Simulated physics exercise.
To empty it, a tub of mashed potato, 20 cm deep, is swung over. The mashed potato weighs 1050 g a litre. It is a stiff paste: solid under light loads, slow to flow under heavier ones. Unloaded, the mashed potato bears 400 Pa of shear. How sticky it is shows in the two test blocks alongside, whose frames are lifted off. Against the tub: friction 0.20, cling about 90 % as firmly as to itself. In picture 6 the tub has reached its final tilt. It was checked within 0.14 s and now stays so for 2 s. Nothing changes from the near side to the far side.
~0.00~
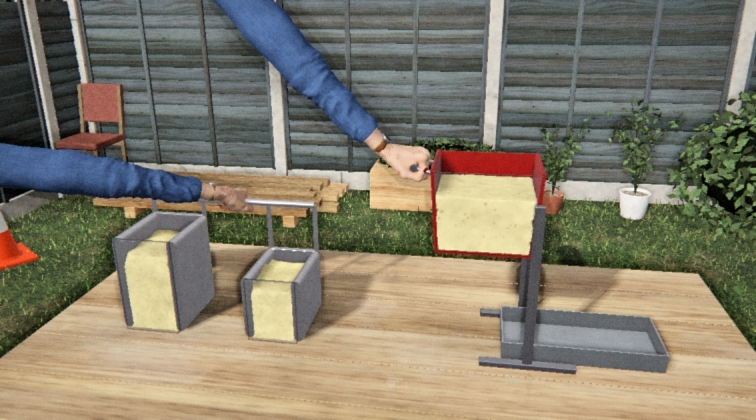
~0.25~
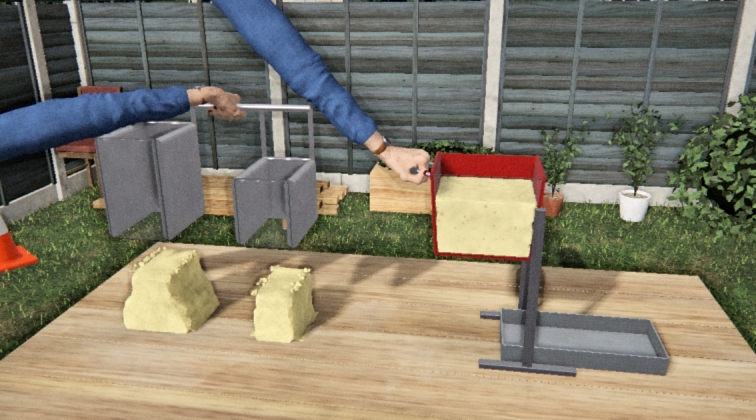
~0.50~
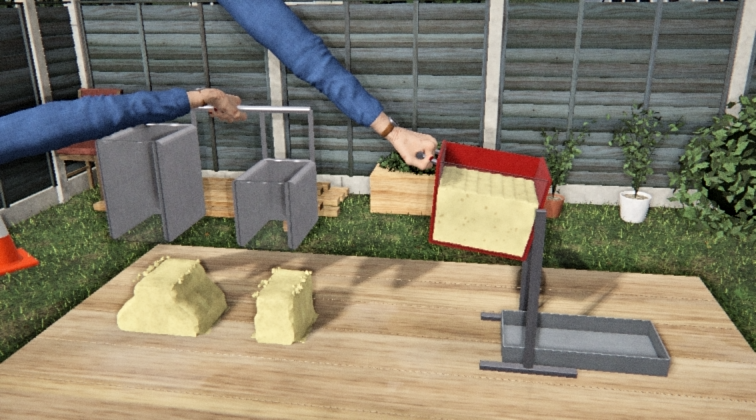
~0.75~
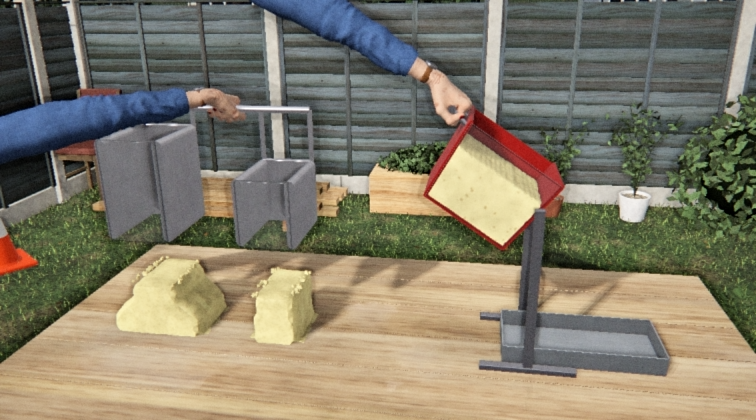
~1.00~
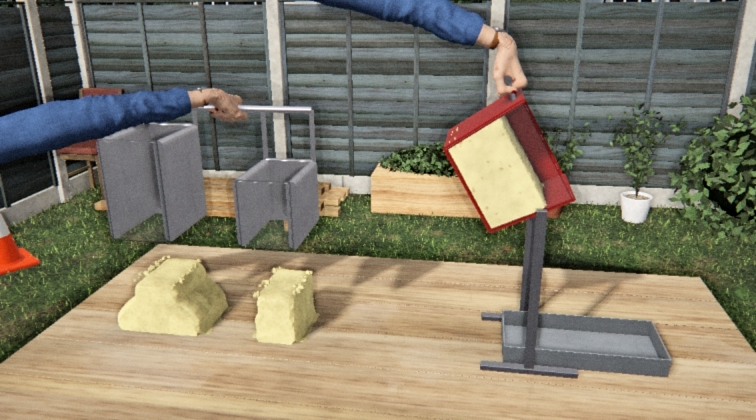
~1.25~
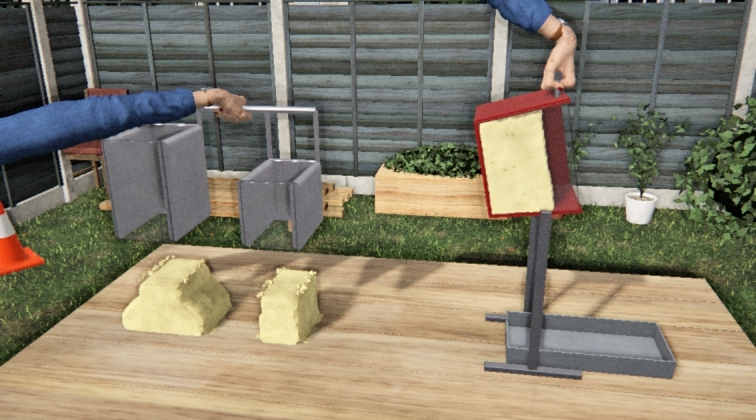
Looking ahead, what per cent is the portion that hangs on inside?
The portion that hangs on inside is near 100 %.
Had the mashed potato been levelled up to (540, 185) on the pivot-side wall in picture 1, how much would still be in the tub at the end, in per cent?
Then about 65 %.
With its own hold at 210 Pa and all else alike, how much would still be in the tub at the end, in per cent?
In that case some 60 per cent.
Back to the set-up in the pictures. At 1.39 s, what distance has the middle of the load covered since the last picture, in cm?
Roughly 1 cm.
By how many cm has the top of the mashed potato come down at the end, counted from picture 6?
Some 4 cm.
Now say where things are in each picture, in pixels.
Handle-side rim at (434, 171), tilt 0 degrees; highest point of the mashed potato at (444, 197); test blocks 23 cm, 15 cm high (left to right), in the first frame.
Handle-side rim at (434, 174), tilt 0 degrees; highest point of the mashed potato at (444, 199); test blocks 18 cm, 14 cm high (left to right), in the second frame.
Handle-side rim at (441, 161), tilt 8 degrees; highest point of the mashed potato at (445, 188); test blocks 15 cm, 14 cm high (left to right), in the third frame.
Handle-side rim at (473, 124), tilt 34 degrees; highest point of the mashed potato at (463, 150); test blocks 15 cm, 14 cm high (left to right), in the fourth frame.
Handle-side rim at (525, 103), tilt 60 degrees; highest point of the mashed potato at (497, 122); test blocks 15 cm, 14 cm high (left to right), in the fifth frame.
Handle-side rim at (569, 103), tilt 79 degrees; highest point of the mashed potato at (536, 116); test blocks 15 cm, 14 cm high (left to right), in the sixth frame.
By 1.39 s, the tub is at 79 degrees and holds 100 %.
By 1.56 s, the tub is at 79 degrees and holds 100 %.
By 1.73 s, the tub is at 79 degrees and holds 100 %.
By 1.90 s, the tub is at 79 degrees and holds 100 %.
By 3.25 s, at the end, the tub is at 79 degrees and holds 100 %.
